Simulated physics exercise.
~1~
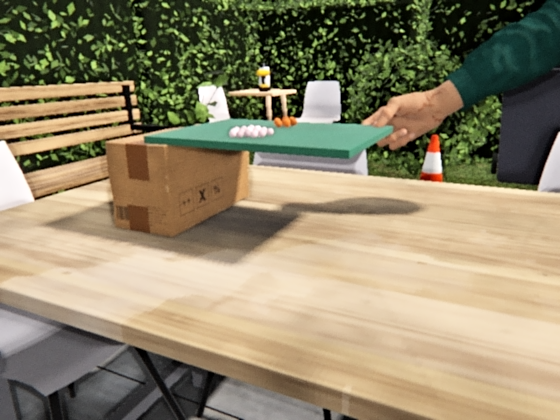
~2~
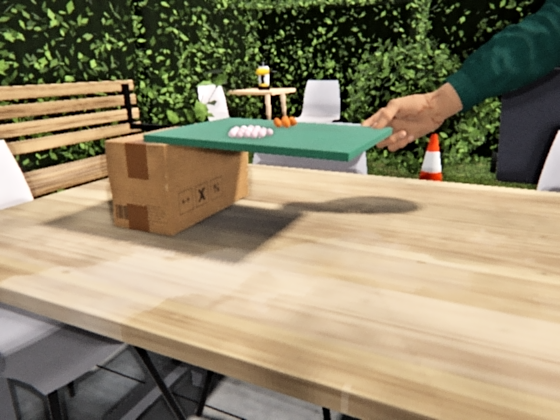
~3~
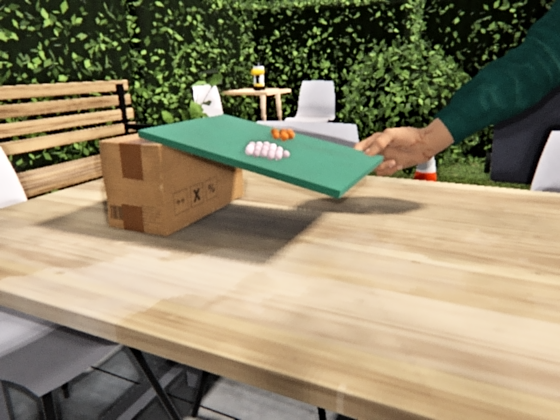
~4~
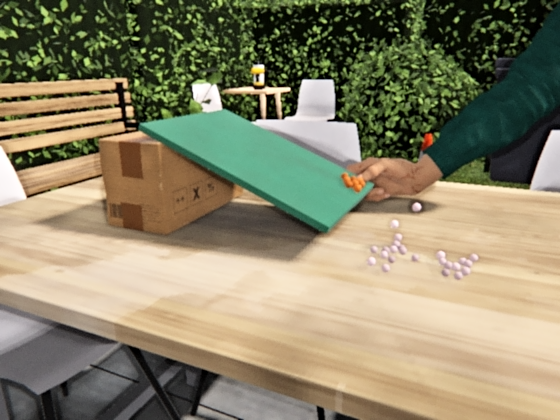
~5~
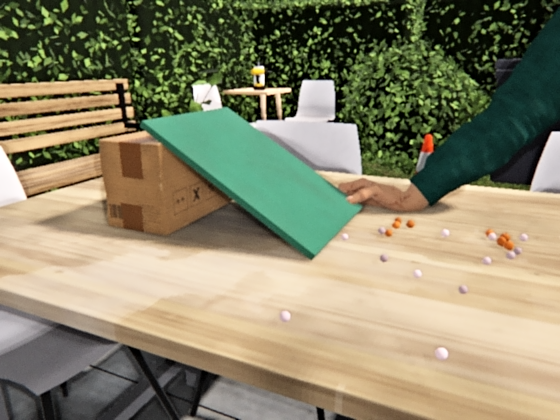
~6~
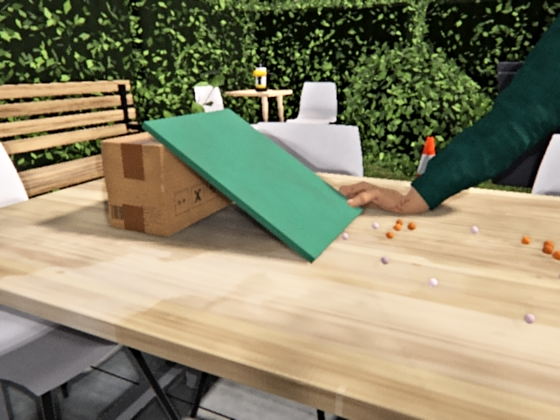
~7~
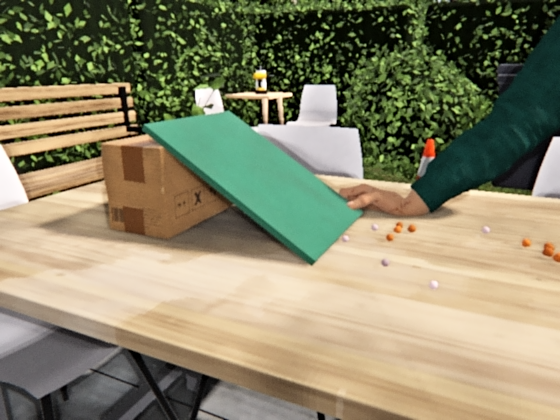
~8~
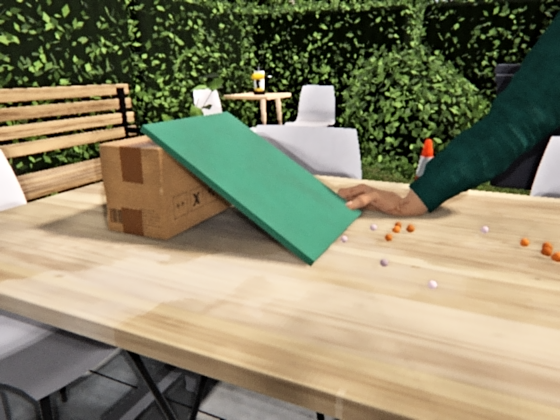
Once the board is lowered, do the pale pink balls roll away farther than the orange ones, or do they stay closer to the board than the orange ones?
The pale pink balls go farther than the orange ones. Several of them roll out of sight, while many of the orange ones stay scattered on the table.
